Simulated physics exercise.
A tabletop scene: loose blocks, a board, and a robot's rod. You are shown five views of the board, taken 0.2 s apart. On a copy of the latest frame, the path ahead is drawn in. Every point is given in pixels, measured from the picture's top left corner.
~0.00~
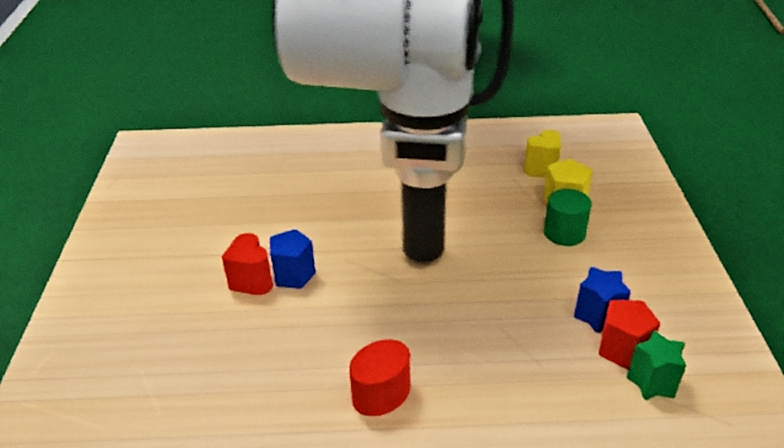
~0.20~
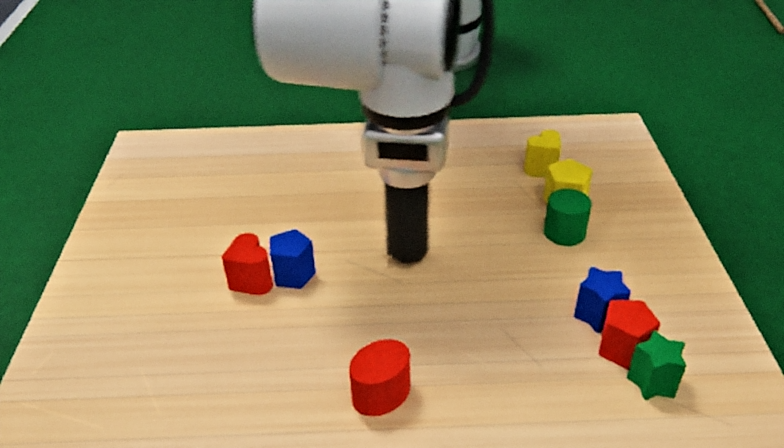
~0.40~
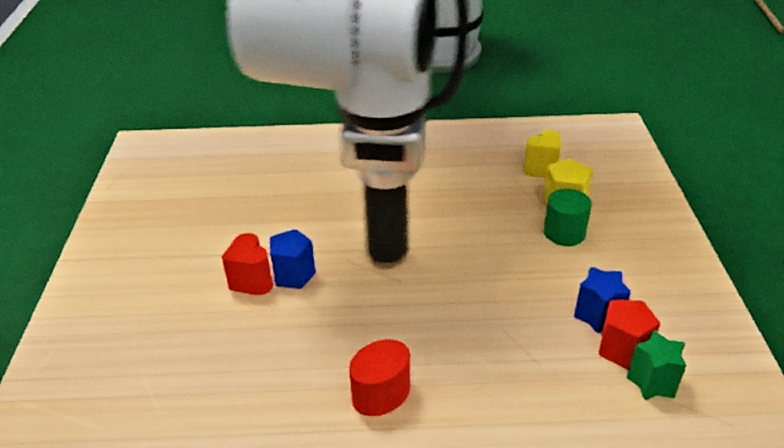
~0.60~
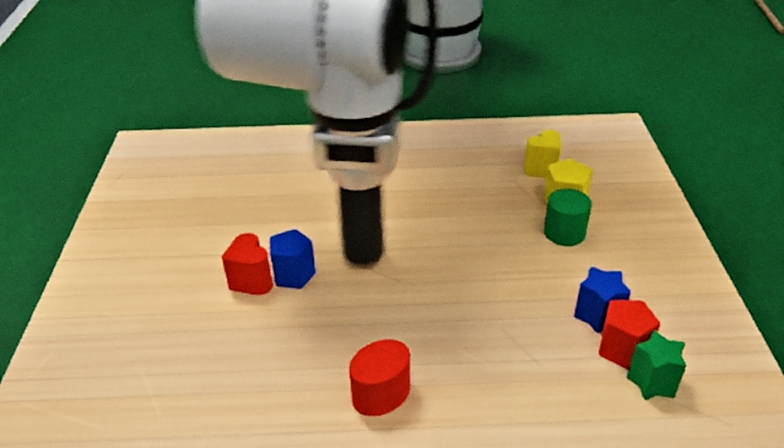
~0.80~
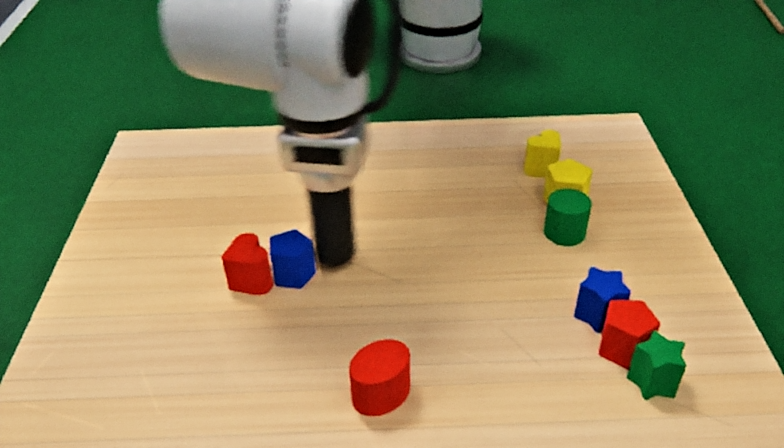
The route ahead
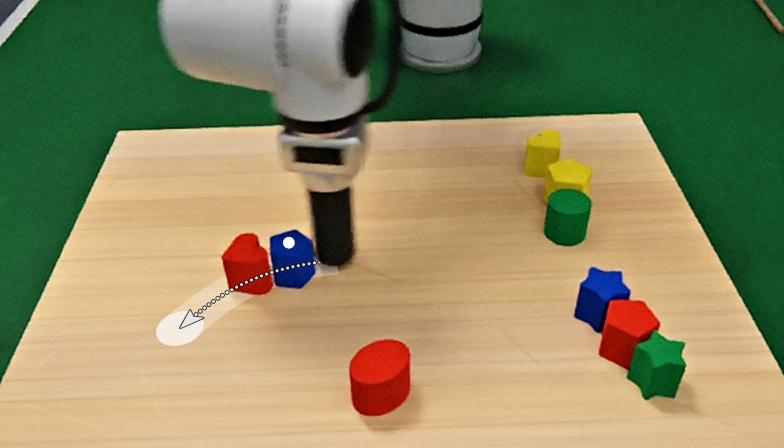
On a wooden tabletop with loose blocks, a robot's black rod moves steadily left.
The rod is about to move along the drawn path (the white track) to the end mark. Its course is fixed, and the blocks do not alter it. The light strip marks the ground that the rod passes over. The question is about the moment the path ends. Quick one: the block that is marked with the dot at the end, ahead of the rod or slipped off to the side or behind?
That block remains ahead.
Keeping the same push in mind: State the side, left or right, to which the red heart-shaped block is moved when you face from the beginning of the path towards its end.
The answer is right: Facing from the path's start to its end, that's where the red heart-shaped block shifts.
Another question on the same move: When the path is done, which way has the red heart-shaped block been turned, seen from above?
The sense of turning is clockwise.
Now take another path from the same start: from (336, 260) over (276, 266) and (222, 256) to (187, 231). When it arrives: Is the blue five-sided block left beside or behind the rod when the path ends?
I believe so.
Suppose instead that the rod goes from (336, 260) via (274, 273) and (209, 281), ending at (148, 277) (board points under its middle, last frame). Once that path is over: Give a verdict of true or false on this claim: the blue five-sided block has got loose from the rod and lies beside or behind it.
True.
The line goes from (336, 260) by way of (280, 270) and (227, 293) to (180, 328); the dot is on the blue five-sided block.
The first path, step by step. One third of the way, rod at (278, 263); red heart-shaped block at (203, 260), turned 20° clockwise; blue five-sided block at (241, 259).
Two thirds of the way, rod at (225, 285); red heart-shaped block at (144, 276), turned 30° clockwise; blue five-sided block at (180, 281).
At the end, rod at (178, 320); red heart-shaped block at (116, 283), turned 80° clockwise; blue five-sided block at (122, 311), turned 35° clockwise.
